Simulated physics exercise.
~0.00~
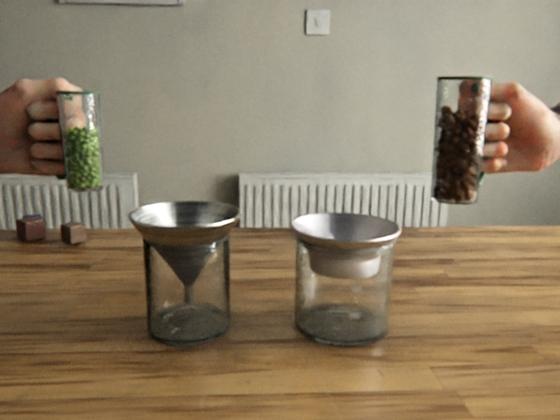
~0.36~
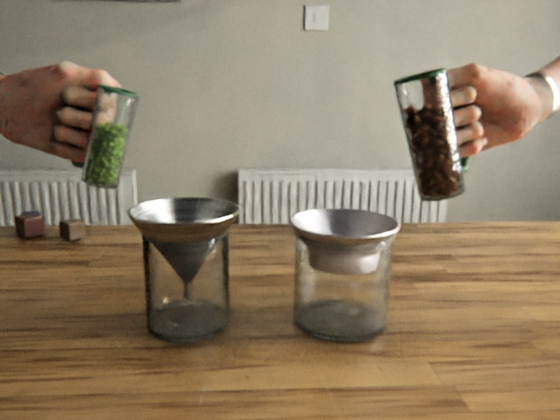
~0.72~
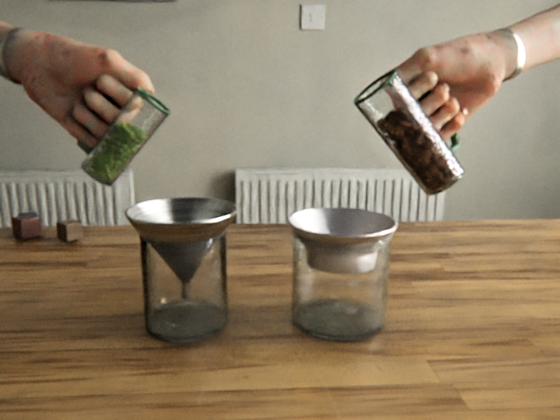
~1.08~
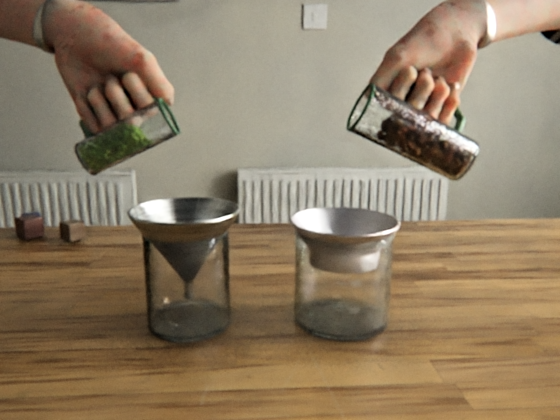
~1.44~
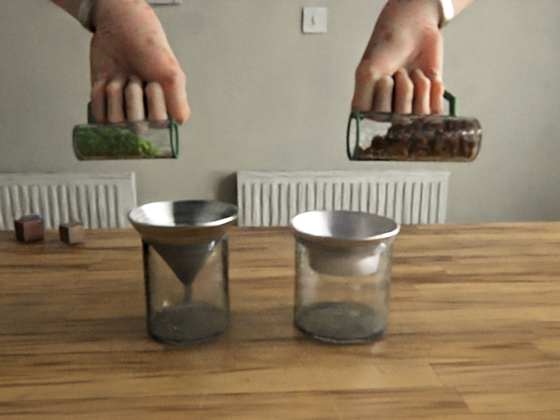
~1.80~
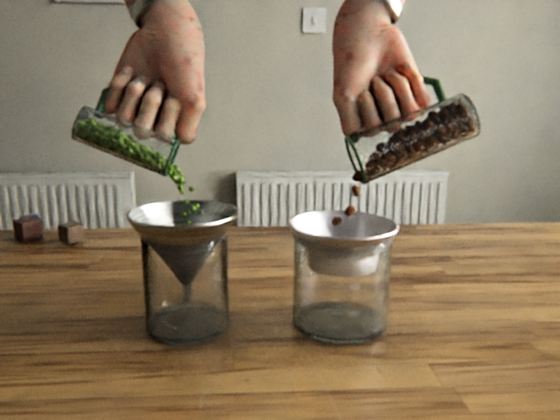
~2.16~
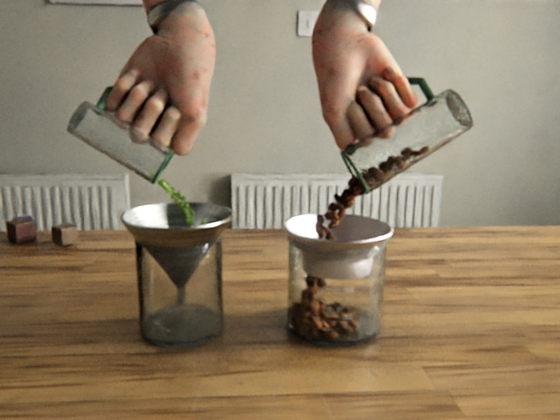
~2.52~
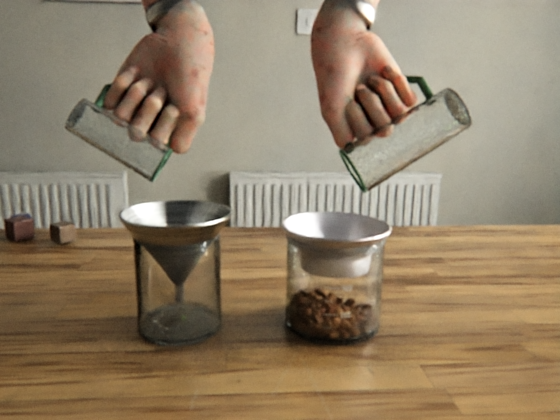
On a wooden table in front of a grey wall and a white radiator, two glass jars stand with metal funnels in their mouths. Two hands hold glass cups above them, the left with small green pieces and the right with dark brown ones. The hands turn inward and tip the cups until both loads begin to spill. The green pieces slide into the left funnel, while the brown ones tumble through the right funnel and pile up below. At the end both cups are empty, the brown pieces rest in the right jar, and the left jar looks almost empty, its green load held in the funnel.
